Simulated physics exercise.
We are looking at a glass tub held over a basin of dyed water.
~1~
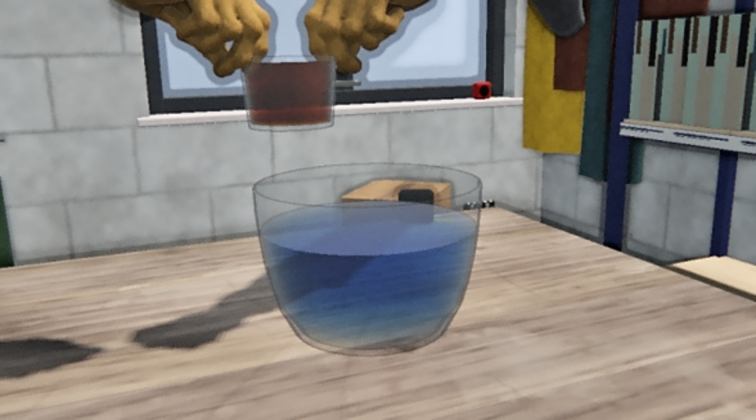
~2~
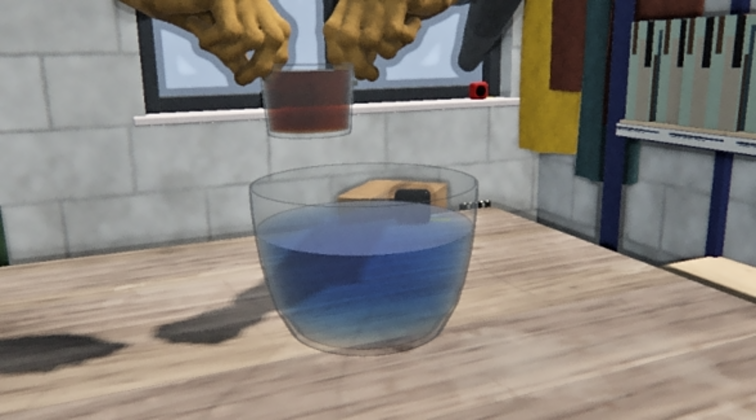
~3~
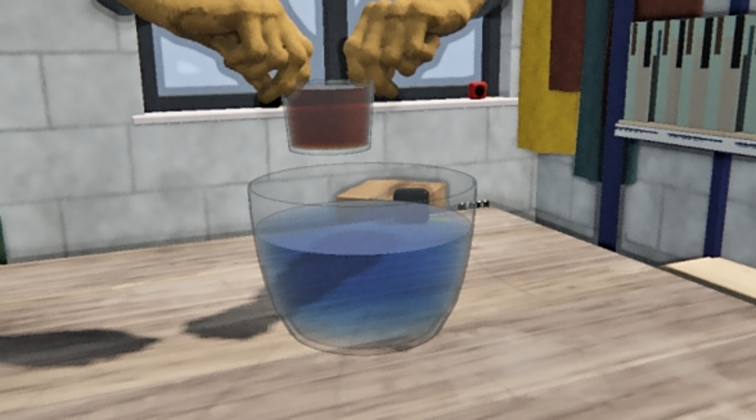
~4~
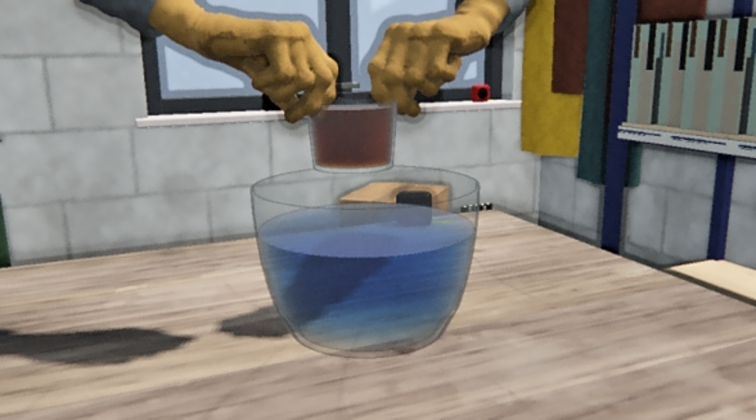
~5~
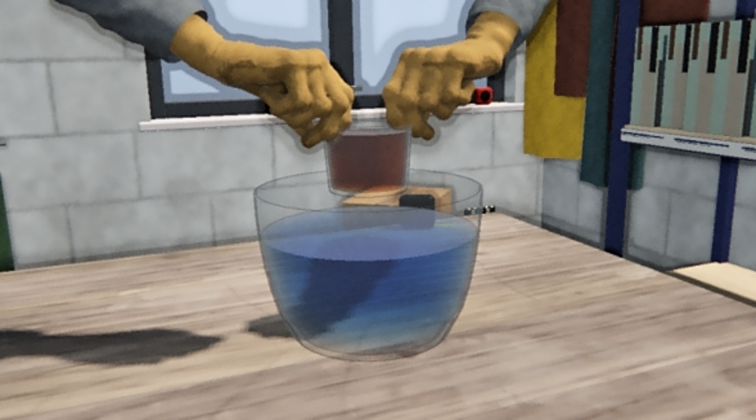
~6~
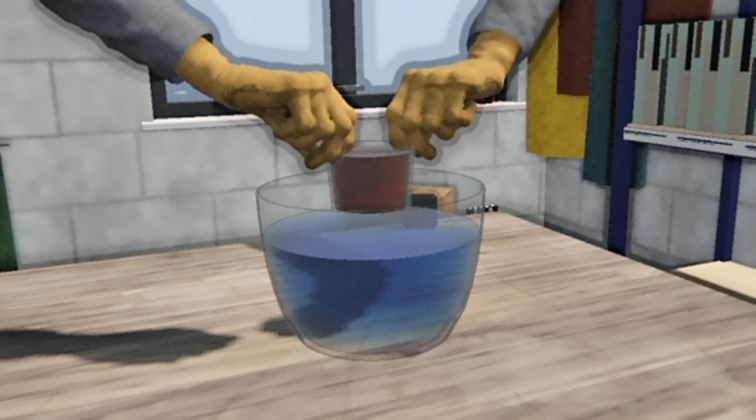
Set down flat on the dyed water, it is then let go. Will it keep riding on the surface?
Once they let go, it's going to go down.
Soon after, the tub dips into the dyed water.
Later, dyed water pours in over its rim.
In the end, the tub lies on the bottom.
